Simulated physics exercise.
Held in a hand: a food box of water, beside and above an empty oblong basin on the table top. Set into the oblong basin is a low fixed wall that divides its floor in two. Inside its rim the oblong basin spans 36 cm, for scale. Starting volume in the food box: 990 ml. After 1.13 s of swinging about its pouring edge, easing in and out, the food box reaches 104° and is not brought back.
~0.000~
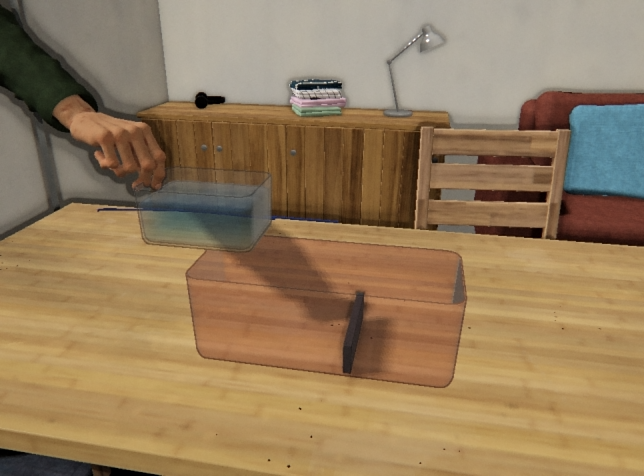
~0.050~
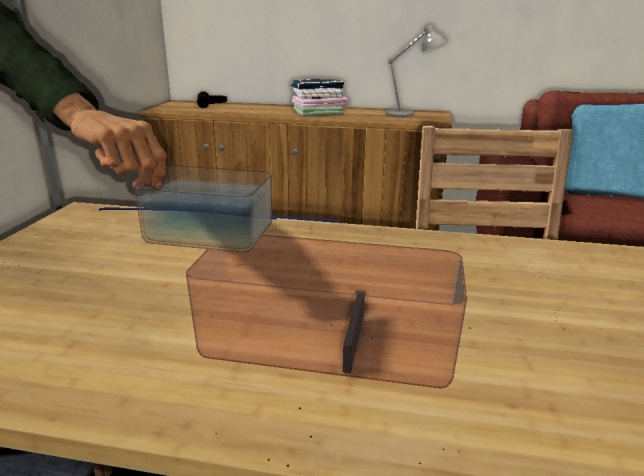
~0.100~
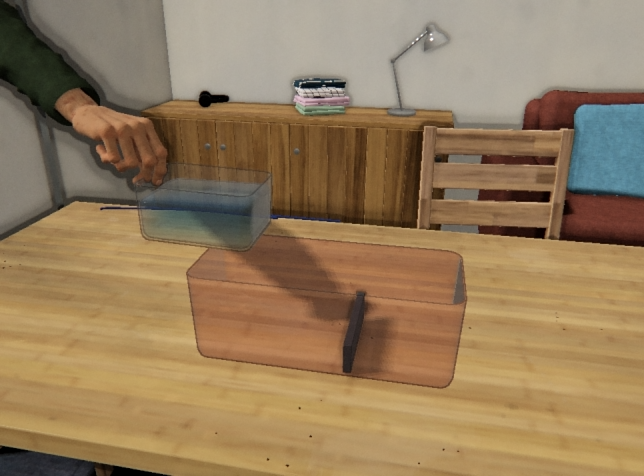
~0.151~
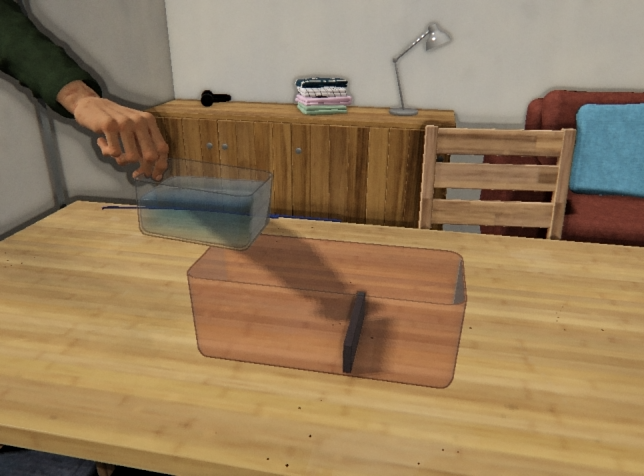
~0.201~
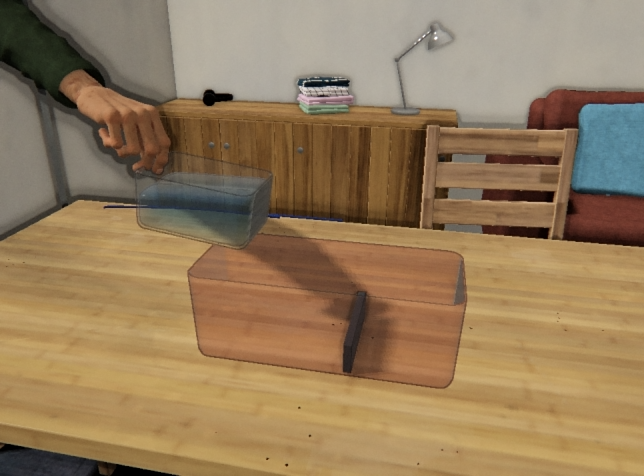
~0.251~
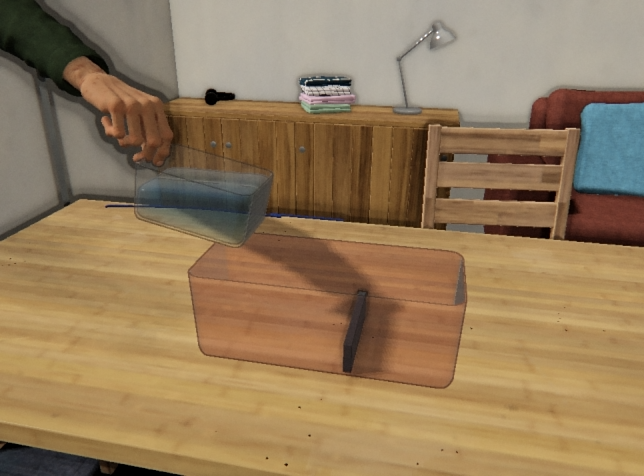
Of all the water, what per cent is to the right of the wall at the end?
I would say 36 percent.
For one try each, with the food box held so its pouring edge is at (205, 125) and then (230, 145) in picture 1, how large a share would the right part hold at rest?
10 in a hundred, followed by 10 in a hundred.
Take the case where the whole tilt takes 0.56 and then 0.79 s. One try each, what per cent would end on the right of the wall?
I'd expect close to 45 per cent and then close to 40 per cent.
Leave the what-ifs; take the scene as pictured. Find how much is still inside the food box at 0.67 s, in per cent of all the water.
About 56 per cent.
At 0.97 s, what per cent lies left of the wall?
Reading: Approx. 38 per cent.
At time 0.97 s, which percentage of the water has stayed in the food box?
About 10 % is still there.
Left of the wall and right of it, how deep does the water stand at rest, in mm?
The left side settles near 18 mm and the right side near 18 mm.
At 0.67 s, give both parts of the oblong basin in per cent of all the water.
About 10 left, 0 right.
Then, 0.67 s in, the tilt is 66° and 57 per cent is still to pour, 9 is left of the wall and 0 right of it.
Then, 0.97 s in, the tilt is 99° and 11 per cent is still to pour, 38 is left of the wall and 38 right of it.
Then, 1.28 s in, the tilt is 104° and 0 per cent is still to pour, 59 is left of the wall and 35 right of it.
Then, 1.63 s in, the tilt is 104° and 0 per cent is still to pour, 60 is left of the wall and 36 right of it.
Finally, 60 per cent lies left of the wall, 36 right of it and 4 outside.
